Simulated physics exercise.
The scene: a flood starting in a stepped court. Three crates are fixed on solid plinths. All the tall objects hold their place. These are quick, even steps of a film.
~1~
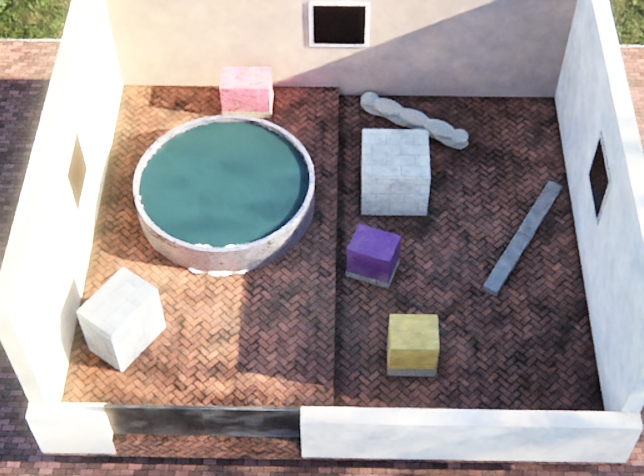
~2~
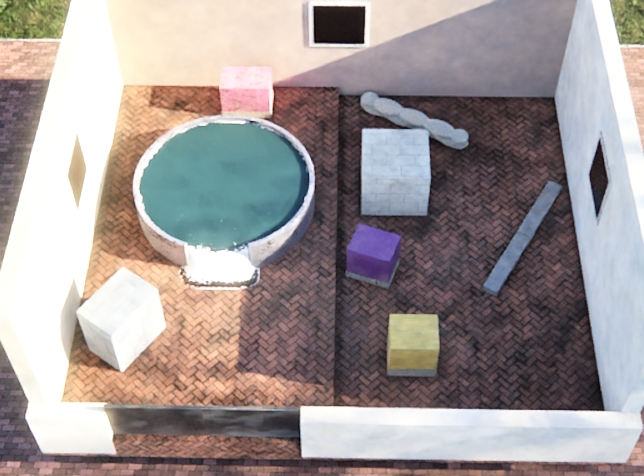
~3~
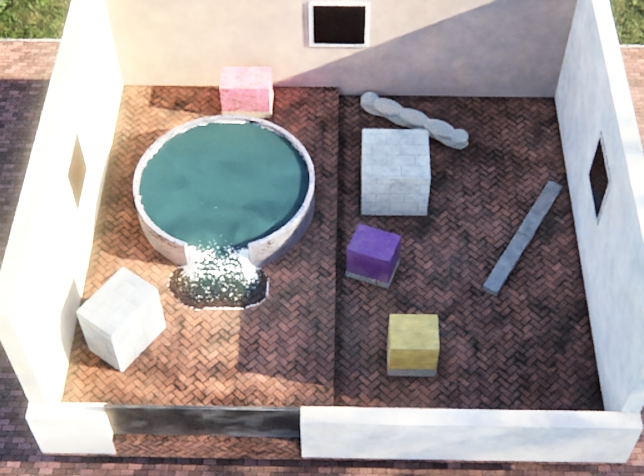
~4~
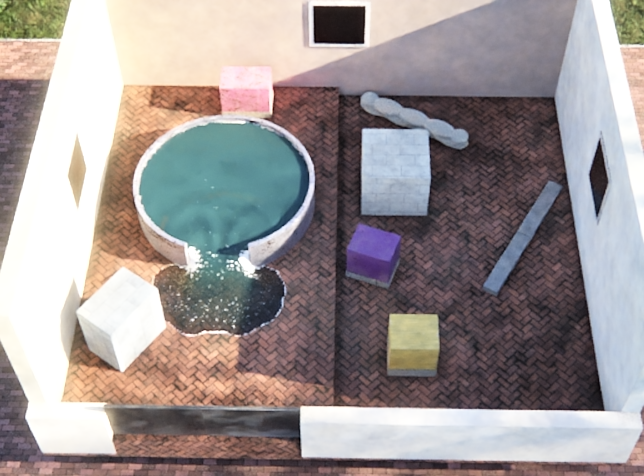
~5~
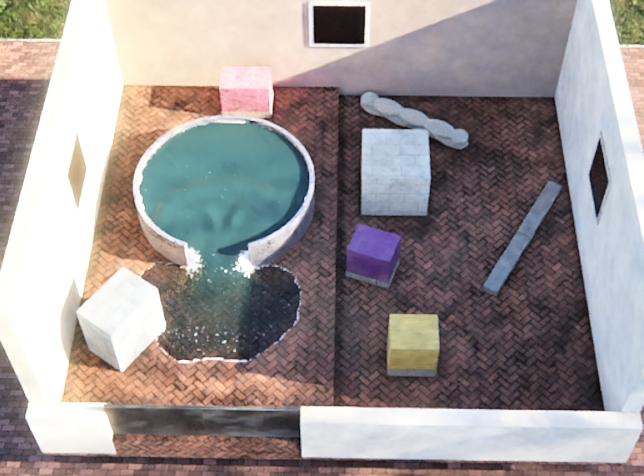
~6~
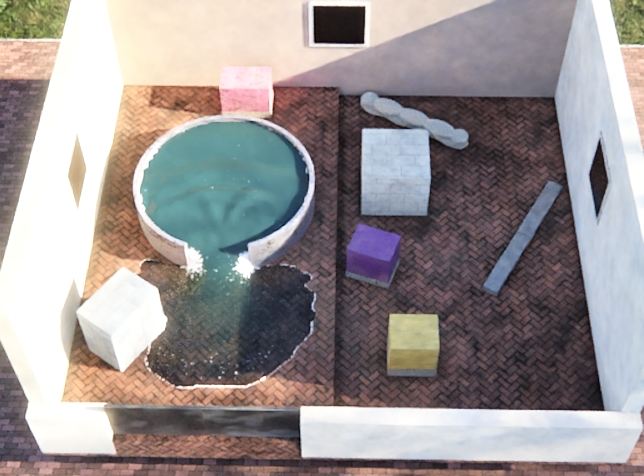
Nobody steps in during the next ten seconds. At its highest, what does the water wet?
One by one: The pink crate keeps dry; the purple crate keeps dry; the yellow crate keeps dry.
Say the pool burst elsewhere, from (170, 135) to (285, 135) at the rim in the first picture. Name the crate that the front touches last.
That is the yellow-painted one.
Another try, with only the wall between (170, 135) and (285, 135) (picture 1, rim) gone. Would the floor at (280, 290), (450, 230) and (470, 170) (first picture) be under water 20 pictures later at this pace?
In turn: Not flooded, dry, awash.
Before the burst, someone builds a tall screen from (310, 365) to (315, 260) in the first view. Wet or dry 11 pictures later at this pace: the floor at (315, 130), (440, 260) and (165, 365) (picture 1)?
One after the other: Dry, no water, flooded.
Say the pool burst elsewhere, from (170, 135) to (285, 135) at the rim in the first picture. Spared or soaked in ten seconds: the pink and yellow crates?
My reading: Pink crate is soaked, yellow crate keeps dry.
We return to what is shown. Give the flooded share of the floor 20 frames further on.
About 35 per cent.
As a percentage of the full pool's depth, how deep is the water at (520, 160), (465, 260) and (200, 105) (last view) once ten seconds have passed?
In turn 2, 4 and 14 in a hundred.
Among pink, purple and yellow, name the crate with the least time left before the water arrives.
The yellow-painted one.
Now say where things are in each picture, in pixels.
In the first frame, still water in the pool at (224, 183).
In the second frame, water pours out at (219, 262) and has run to (255, 273).
In the third frame, water pours out at (219, 264) and has run to (258, 296).
In the fourth frame, water pours out at (219, 265) and has run to (243, 330).
In the fifth frame, the front is at (245, 354), out from the gap at (219, 264).
In the sixth frame, the front is at (243, 380), out from the gap at (219, 263).
A moment on, water covers 15 % of the floor; the pink crate not reached, the purple crate not reached, the yellow crate not reached.
Next, water covers 25 % of the floor; the pink crate not reached, the purple crate not reached, the yellow crate water round its plinth.
Then, water covers 35 % of the floor; the pink crate not reached, the purple crate not reached, the yellow crate water round its plinth.
Later, water covers 50 % of the floor; the pink crate not reached, the purple crate water round its plinth, the yellow crate water round its plinth.
In the end, water covers 75 % of the floor; the pink crate stayed above the water, the purple crate stayed above the water, the yellow crate stayed above the water.
